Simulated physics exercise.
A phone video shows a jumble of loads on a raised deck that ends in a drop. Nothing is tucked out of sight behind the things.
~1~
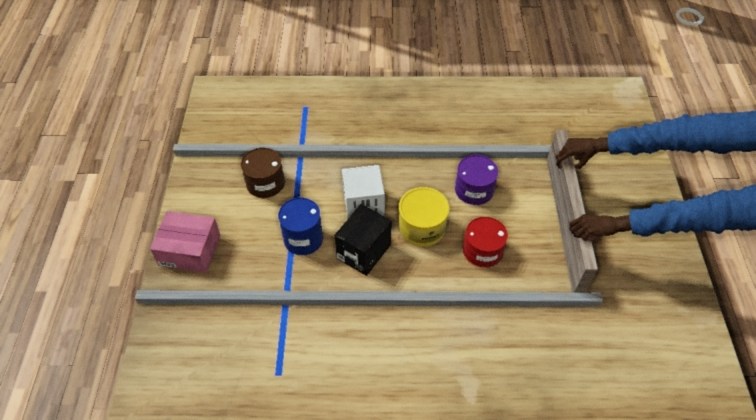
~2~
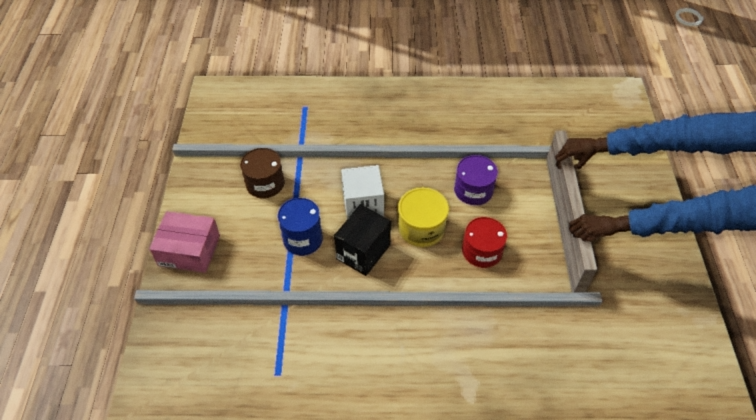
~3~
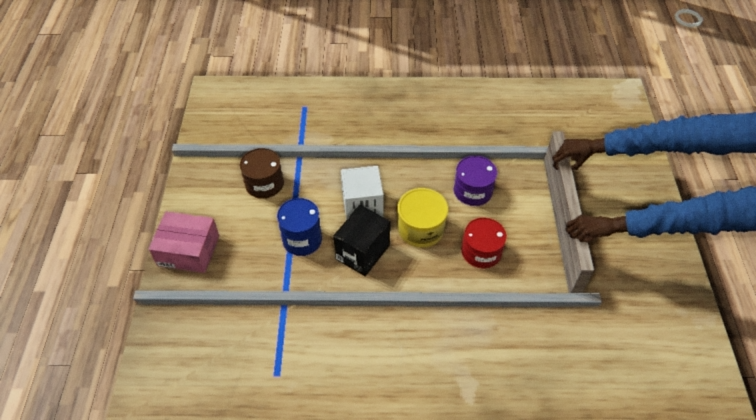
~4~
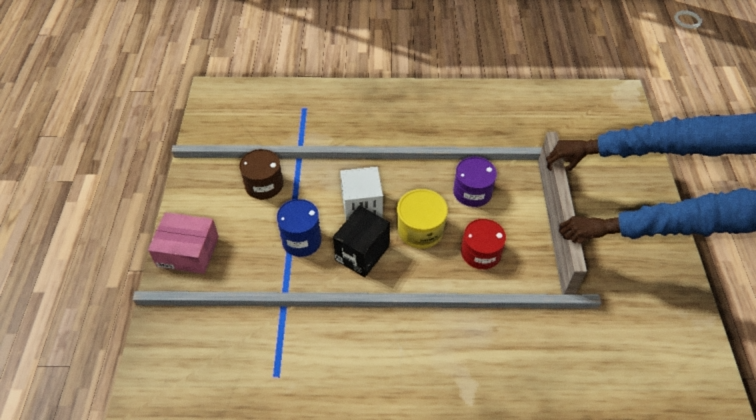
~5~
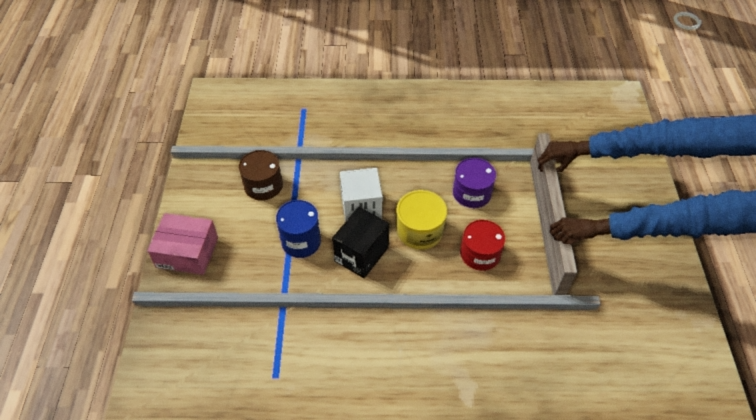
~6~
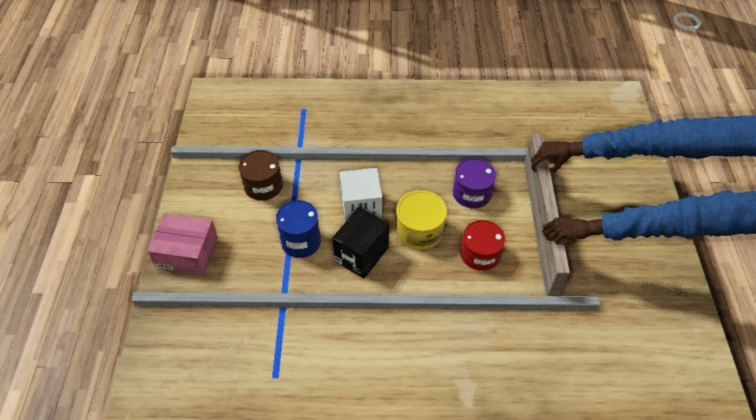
On a wooden tabletop, two hands slide a plank slightly left toward scattered canisters and boxes.
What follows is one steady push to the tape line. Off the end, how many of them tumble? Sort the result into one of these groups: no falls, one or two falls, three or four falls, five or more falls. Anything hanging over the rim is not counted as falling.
No falls.
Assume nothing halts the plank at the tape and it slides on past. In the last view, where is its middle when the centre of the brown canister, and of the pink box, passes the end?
The middle is at (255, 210) when it's the brown canister, and at (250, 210) when it's the pink box.
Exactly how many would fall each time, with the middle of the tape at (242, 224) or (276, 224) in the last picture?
You'd count 2 the first time and 0 the second.
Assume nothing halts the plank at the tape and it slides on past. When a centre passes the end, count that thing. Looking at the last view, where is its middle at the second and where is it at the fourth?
Pixels in order: Roughly (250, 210), roughly (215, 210).
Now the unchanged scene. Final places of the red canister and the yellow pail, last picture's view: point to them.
The red canister comes to rest at (264, 271), and the yellow pail comes to rest at (267, 212).
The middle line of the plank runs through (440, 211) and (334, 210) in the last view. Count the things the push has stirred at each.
I get 3 at the one place and 7 at the other.
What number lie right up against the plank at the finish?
3 in contact.
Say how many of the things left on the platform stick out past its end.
Tally: 0.
A little later, none off yet; pink box at rest near (184, 244); brown canister at rest near (261, 175); blue canister at rest near (299, 229).
Next, none off yet; pink box at rest near (184, 244); brown canister at rest near (261, 175); blue canister shifted a little near (283, 226).
When it is over, the number that fall off is zero.
